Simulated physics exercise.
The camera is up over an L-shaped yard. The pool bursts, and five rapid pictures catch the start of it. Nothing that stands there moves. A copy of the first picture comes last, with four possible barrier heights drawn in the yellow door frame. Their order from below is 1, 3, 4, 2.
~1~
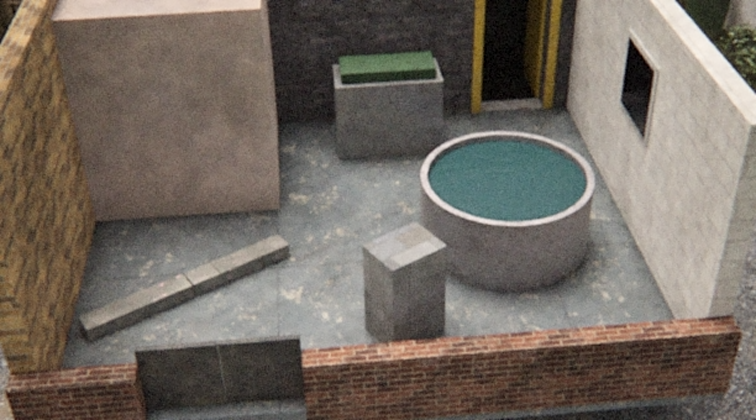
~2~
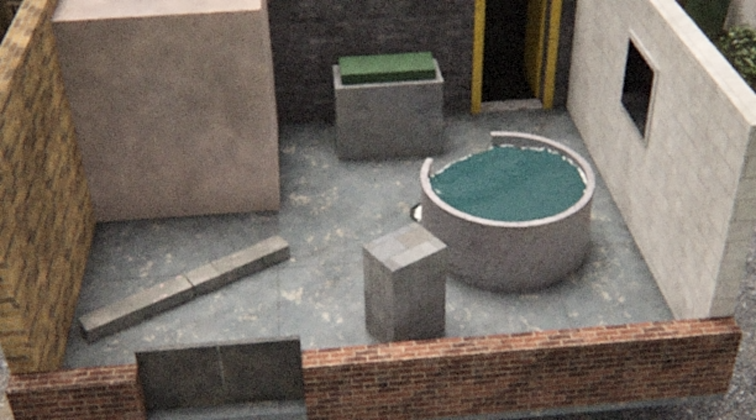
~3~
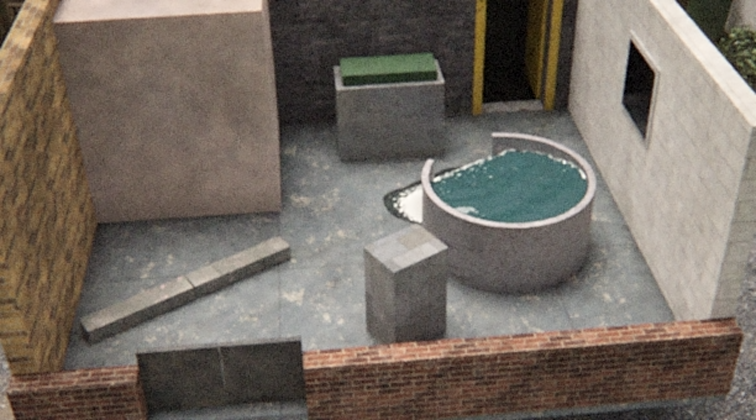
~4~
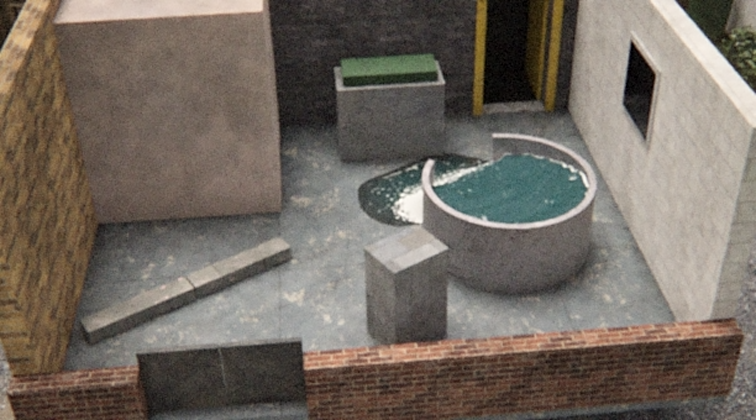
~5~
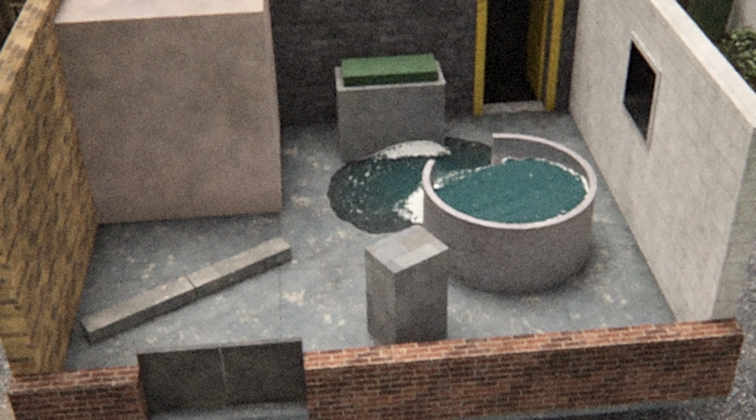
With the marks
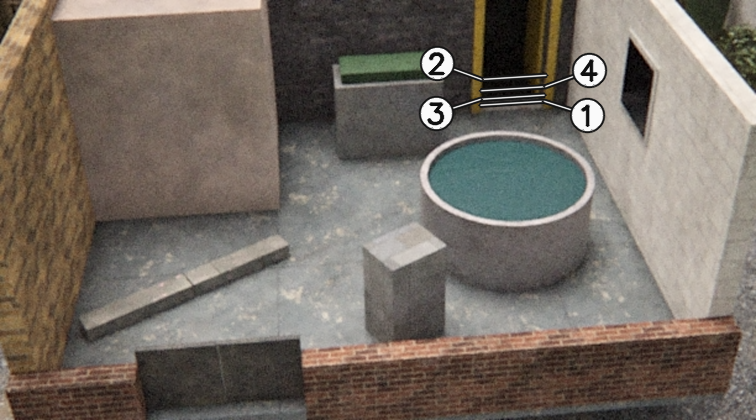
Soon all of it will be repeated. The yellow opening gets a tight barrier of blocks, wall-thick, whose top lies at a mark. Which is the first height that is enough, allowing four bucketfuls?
Mark 3 just does it.
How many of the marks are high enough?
Three of them.
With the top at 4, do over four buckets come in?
No, not at all.
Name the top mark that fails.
That would be 1.
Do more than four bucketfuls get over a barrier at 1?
Yes, that goes wrong.
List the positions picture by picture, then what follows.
In the first frame, water in the pool at rest, its middle at (507, 181); foot of the yellow doorway at (511, 109); shut gate at (220, 352).
In the second frame, water covers 1 % of the ground, its front hidden from here.
In the third frame, front seen at (392, 195), 4 % of the ground wet.
In the fourth frame, front seen at (371, 183), 7 % of the ground wet.
In the fifth frame, front seen at (345, 169), 13 % of the ground wet.
On the marked copy, 1 at (512, 103); 2 at (513, 77); 3 at (512, 97); 4 at (513, 88); from the bottom up 1, 3, 4, 2.
With 1, about 10 bucketfuls get in.
With 2, nothing gets over.
With 3, a bucket or two gets in.
With 4, nothing gets over.
